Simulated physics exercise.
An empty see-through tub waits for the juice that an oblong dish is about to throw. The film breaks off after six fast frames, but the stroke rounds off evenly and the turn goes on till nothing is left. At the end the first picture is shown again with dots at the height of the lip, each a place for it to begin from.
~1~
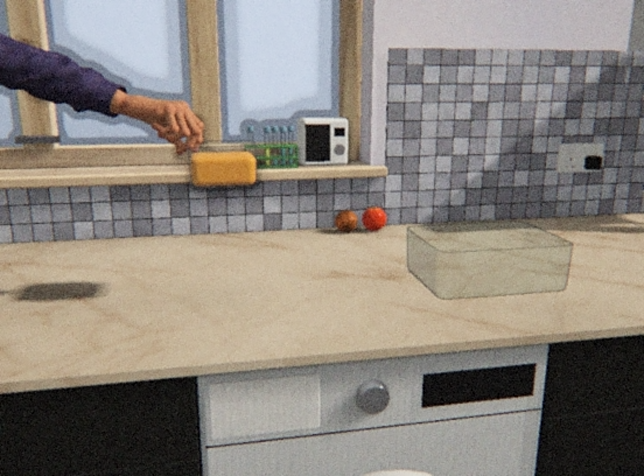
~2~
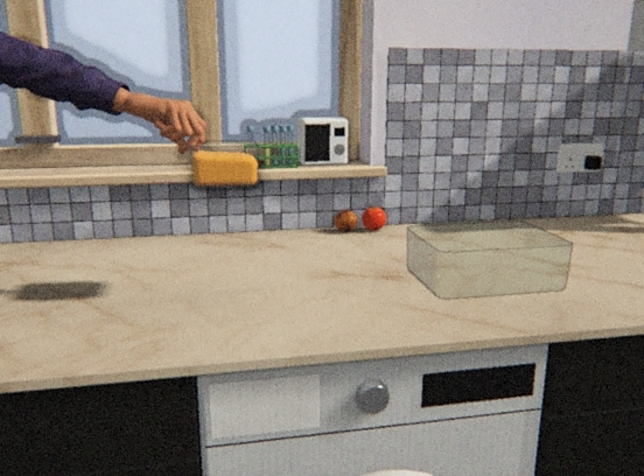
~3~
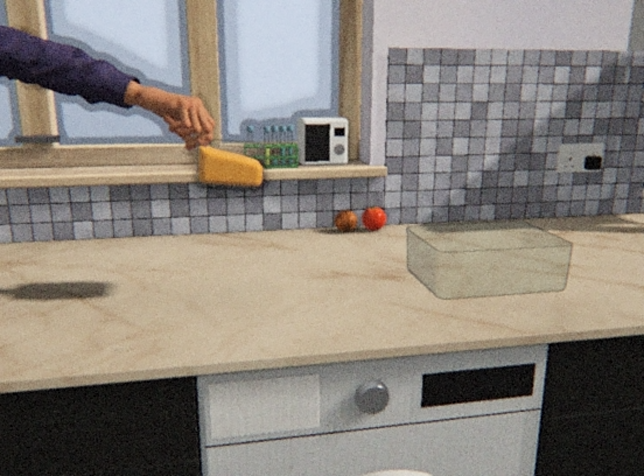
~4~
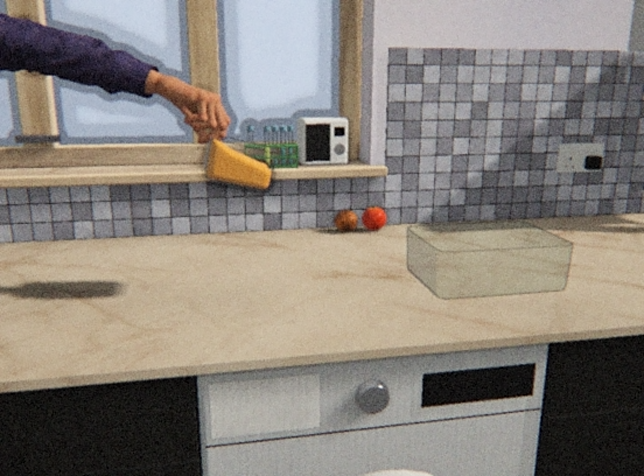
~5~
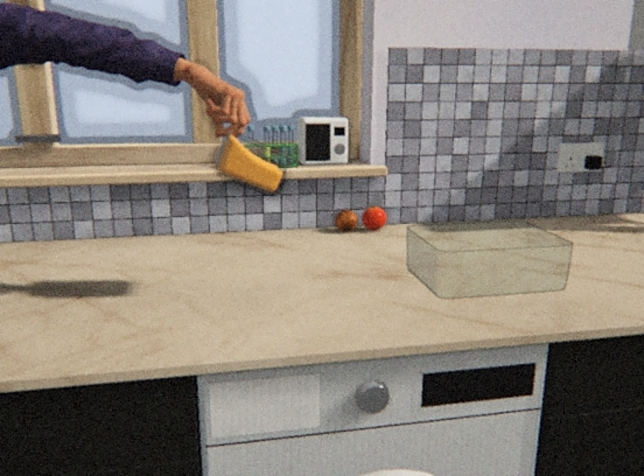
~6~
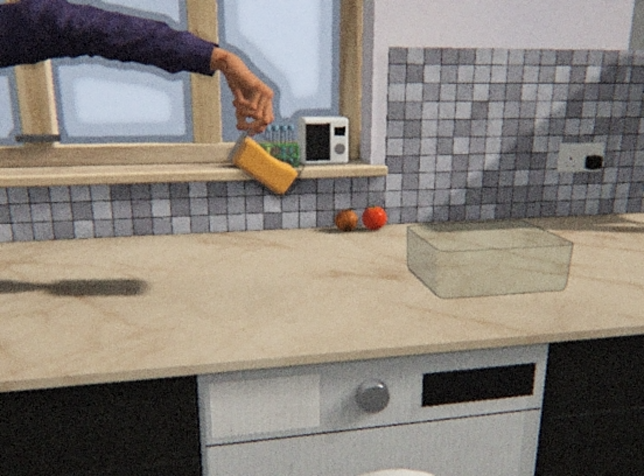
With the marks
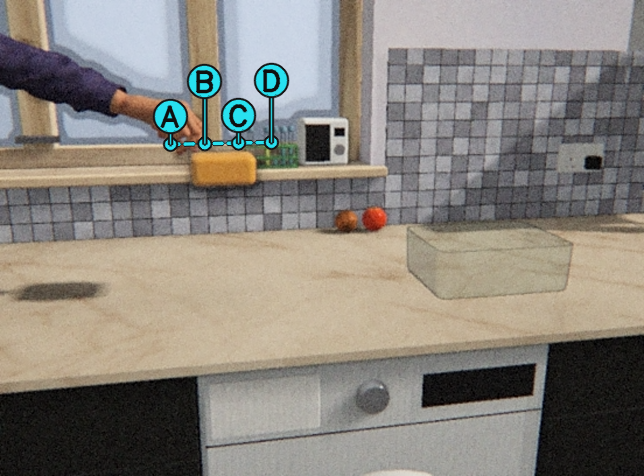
At the start, a hand in a purple sleeve holds an oblong orange dish level near the windowsill, left of an empty see-through tub on the counter. After barely moving, the hand shifts a short way right, and the dish tilts steadily, its right end dipping until it slants clearly downward.
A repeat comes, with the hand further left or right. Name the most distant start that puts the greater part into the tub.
D will do.
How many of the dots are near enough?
One.
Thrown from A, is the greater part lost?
Yes, it does.
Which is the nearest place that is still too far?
C it is.
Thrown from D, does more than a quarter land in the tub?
Yes, it does.
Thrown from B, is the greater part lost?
Yes, that goes wrong.
On the marked copy, A at (170, 144); B at (204, 143); C at (238, 143); D at (271, 142).
With A, about 0 % lands in the tub, 100 % falls short.
With B, about 0 % lands in the tub, 100 % falls short.
With C, about 2 % lands in the tub, 93 % falls short and 5 % goes beside or beyond.
With D, about 79 % lands in the tub, 12 % falls short and 9 % goes beside or beyond.
